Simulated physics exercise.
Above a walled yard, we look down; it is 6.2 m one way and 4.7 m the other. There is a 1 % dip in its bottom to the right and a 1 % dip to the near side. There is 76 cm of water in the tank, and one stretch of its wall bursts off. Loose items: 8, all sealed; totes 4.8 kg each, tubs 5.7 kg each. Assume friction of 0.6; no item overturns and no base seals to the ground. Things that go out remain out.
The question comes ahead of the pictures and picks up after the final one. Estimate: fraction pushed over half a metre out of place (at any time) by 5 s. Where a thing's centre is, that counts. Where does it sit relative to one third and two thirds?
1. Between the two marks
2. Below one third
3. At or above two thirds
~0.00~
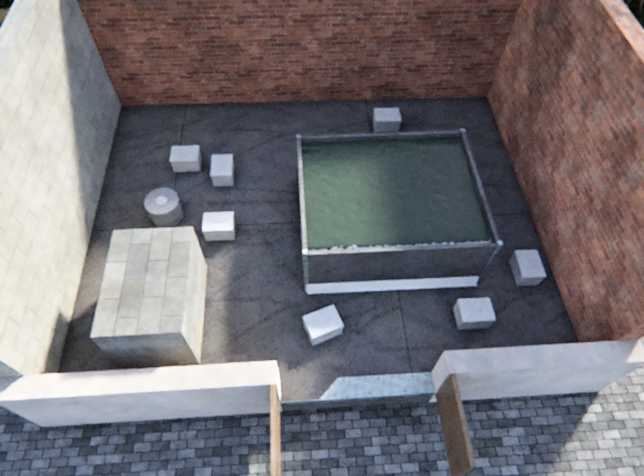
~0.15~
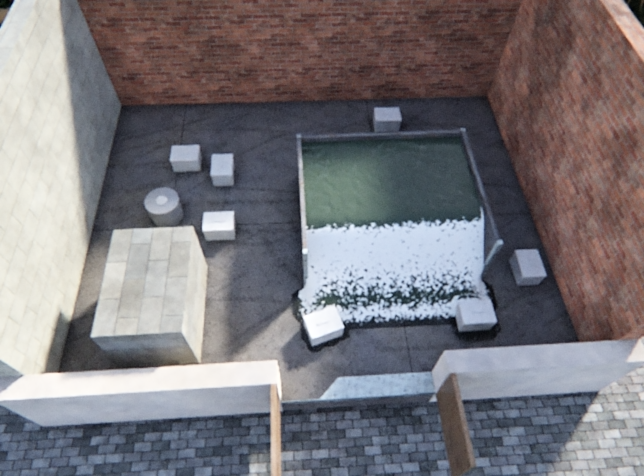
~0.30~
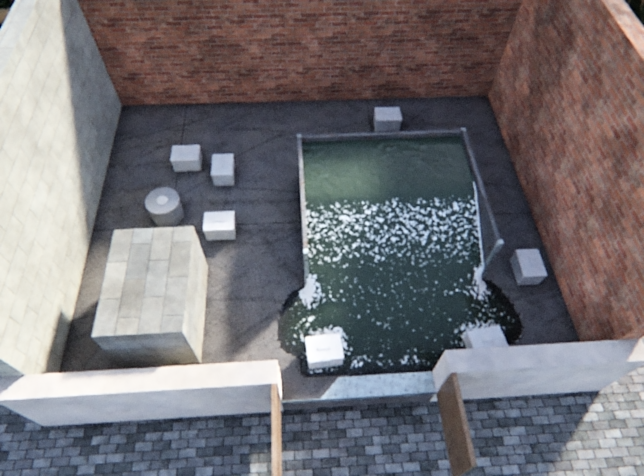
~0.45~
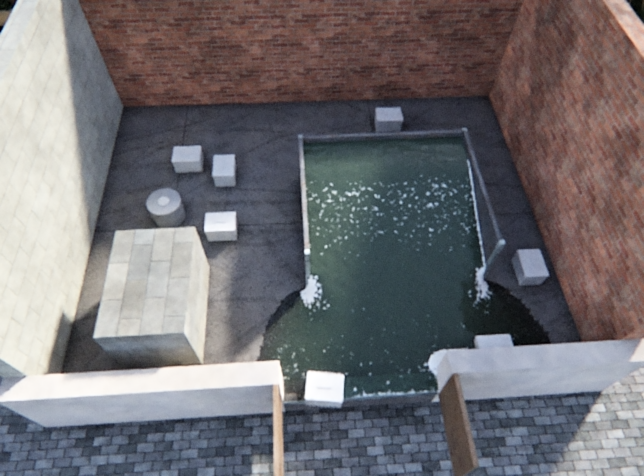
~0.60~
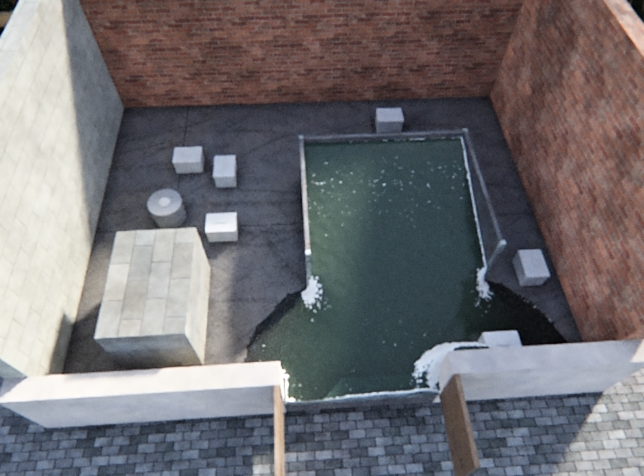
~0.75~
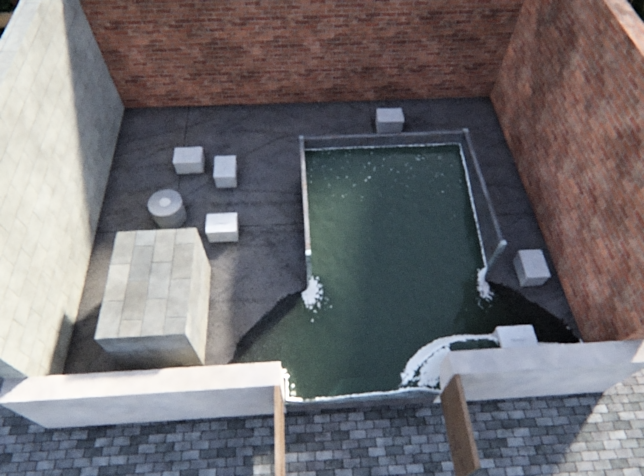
1, between the two marks.
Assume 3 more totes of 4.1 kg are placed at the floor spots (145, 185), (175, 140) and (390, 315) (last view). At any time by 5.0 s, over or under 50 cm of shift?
One after another they come out inside the limit, inside the limit, above it.
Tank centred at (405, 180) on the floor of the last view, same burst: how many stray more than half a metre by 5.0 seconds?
5.
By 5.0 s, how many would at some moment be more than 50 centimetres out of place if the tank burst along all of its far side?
So the tally would be 8.
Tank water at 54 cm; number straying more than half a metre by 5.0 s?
In that case the number is 3.
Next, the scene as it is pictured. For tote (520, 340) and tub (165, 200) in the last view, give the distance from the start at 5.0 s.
The first is off by 350 cm, the second by 0 cm.
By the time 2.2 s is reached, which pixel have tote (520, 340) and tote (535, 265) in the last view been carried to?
About (497, 223) for the first and (483, 200) for the second.
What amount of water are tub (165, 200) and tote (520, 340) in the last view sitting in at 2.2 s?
About 0 and 12 cm.
After 1.1 s 2 of 8 are over 50 cm from their spots; 1 afloat.
After 2.2 s 3 of 8 are over 50 cm from their spots; 2 afloat.
After 3.5 s 3 of 8 are over 50 cm from their spots; 2 afloat.
After 5.0 s 4 of 8 are over 50 cm from their spots, and 4 have been at some point; 1 afloat.
